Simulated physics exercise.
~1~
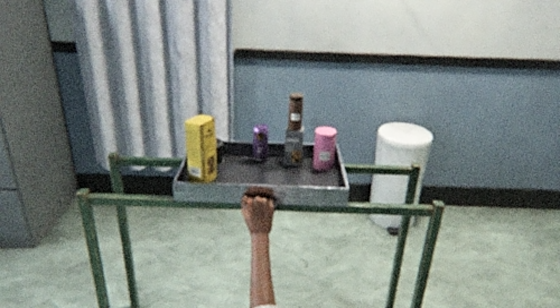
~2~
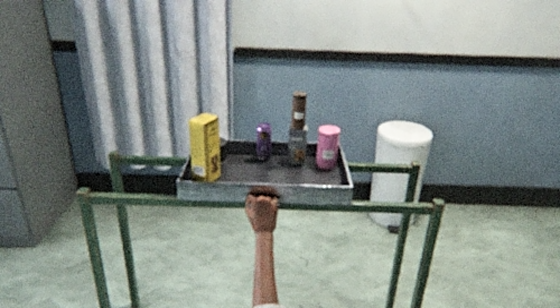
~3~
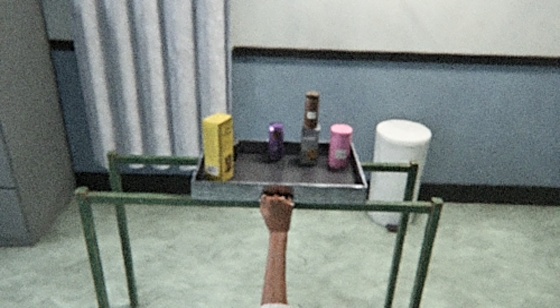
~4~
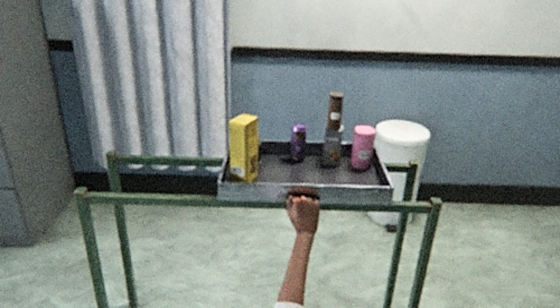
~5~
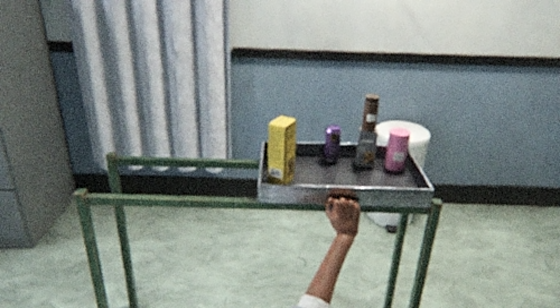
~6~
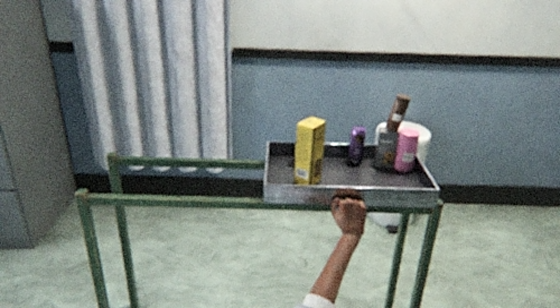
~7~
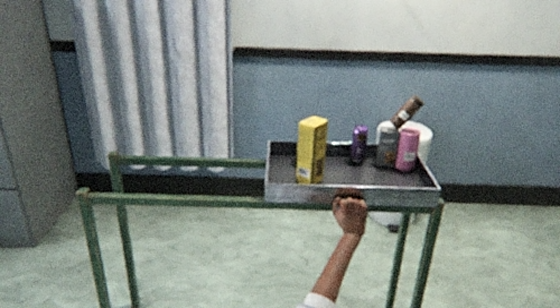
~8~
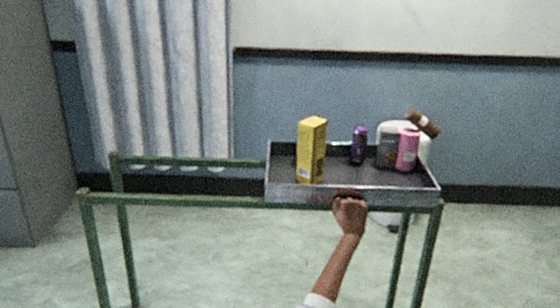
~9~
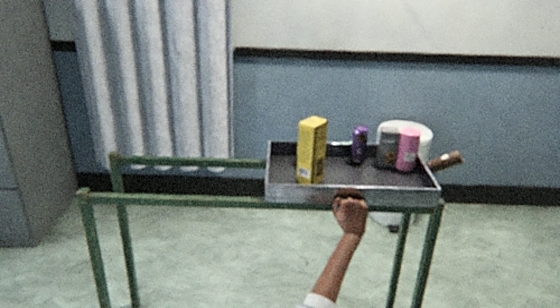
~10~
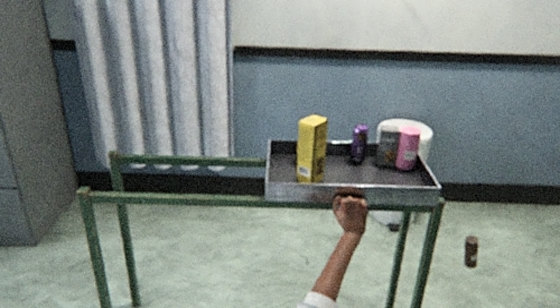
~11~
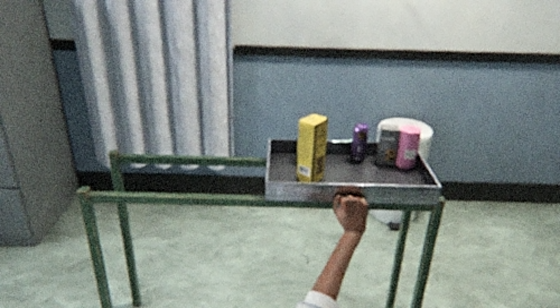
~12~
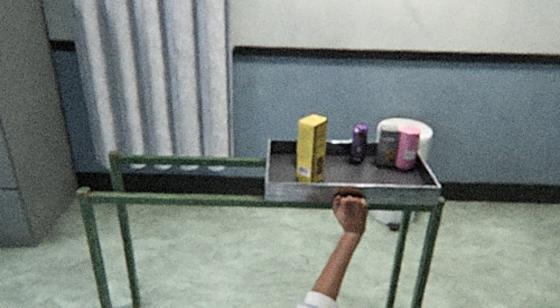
In a room with a pleated curtain, a hand slid a metal tray of containers rightward along a green frame until it stopped, and a brown shaker tipped over the right edge and dropped out of sight while the yellow carton and others stayed upright.
